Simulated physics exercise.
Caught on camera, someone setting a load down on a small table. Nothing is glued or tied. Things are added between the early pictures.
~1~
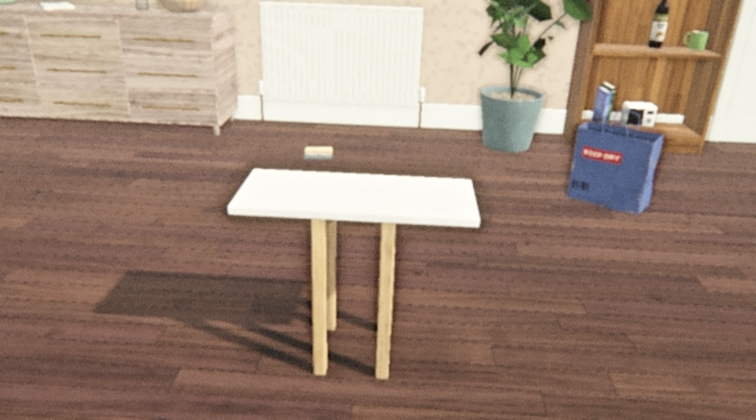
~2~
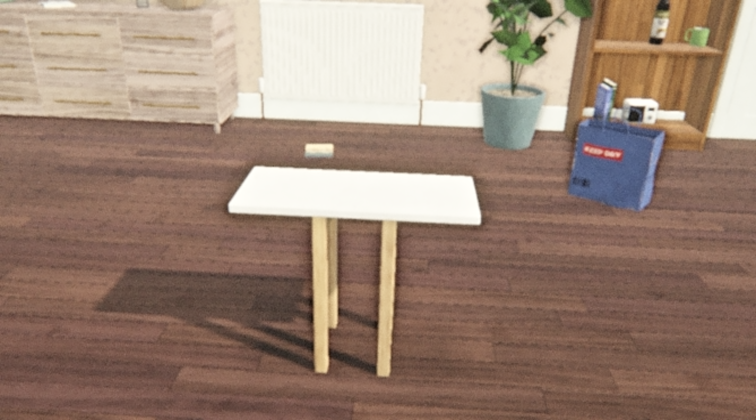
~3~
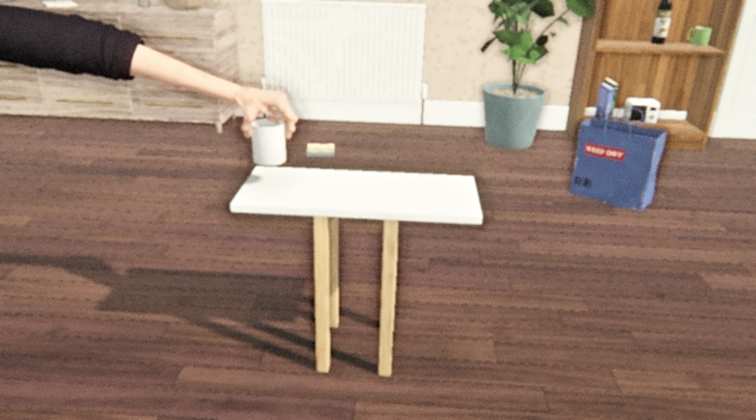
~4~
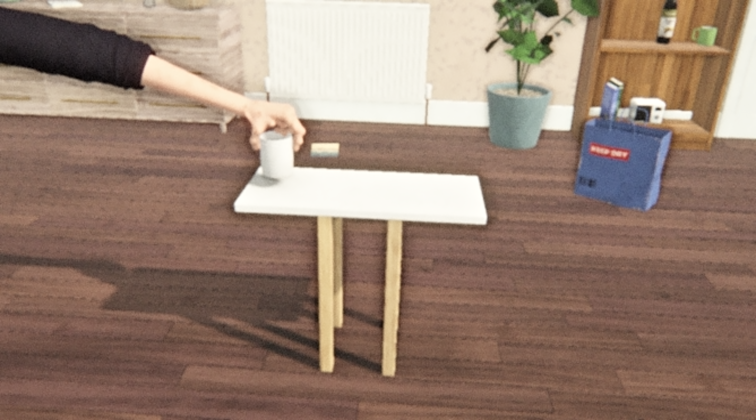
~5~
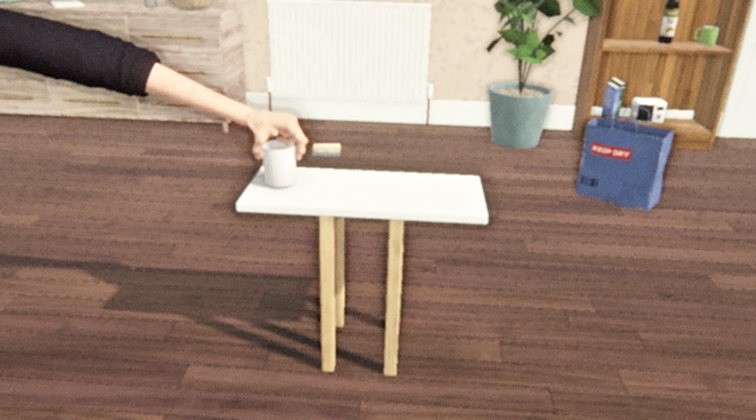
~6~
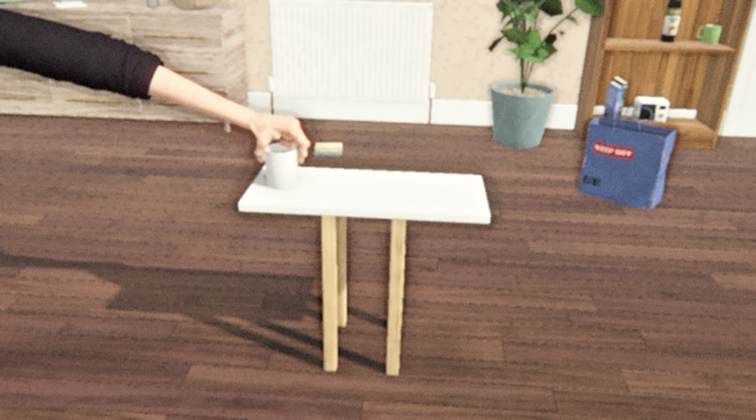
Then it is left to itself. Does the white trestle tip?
As it turns out, the white trestle keeps steady.
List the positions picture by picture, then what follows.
The first picture shows white trestle (357, 196).
The second picture shows white trestle (358, 194).
The third picture shows still on the way; white trestle (360, 193); beaker (269, 142).
The fourth picture shows still on the way; white trestle (364, 193); beaker (277, 154).
The fifth picture shows still on the way; white trestle (365, 193); beaker (279, 163).
The sixth picture shows in place, still held; white trestle (367, 192); beaker (282, 167).
Then, 0.24 s later than the last frame, white trestle at rest near (367, 192).
When it is over, the white trestle holds firm, near (367, 192).
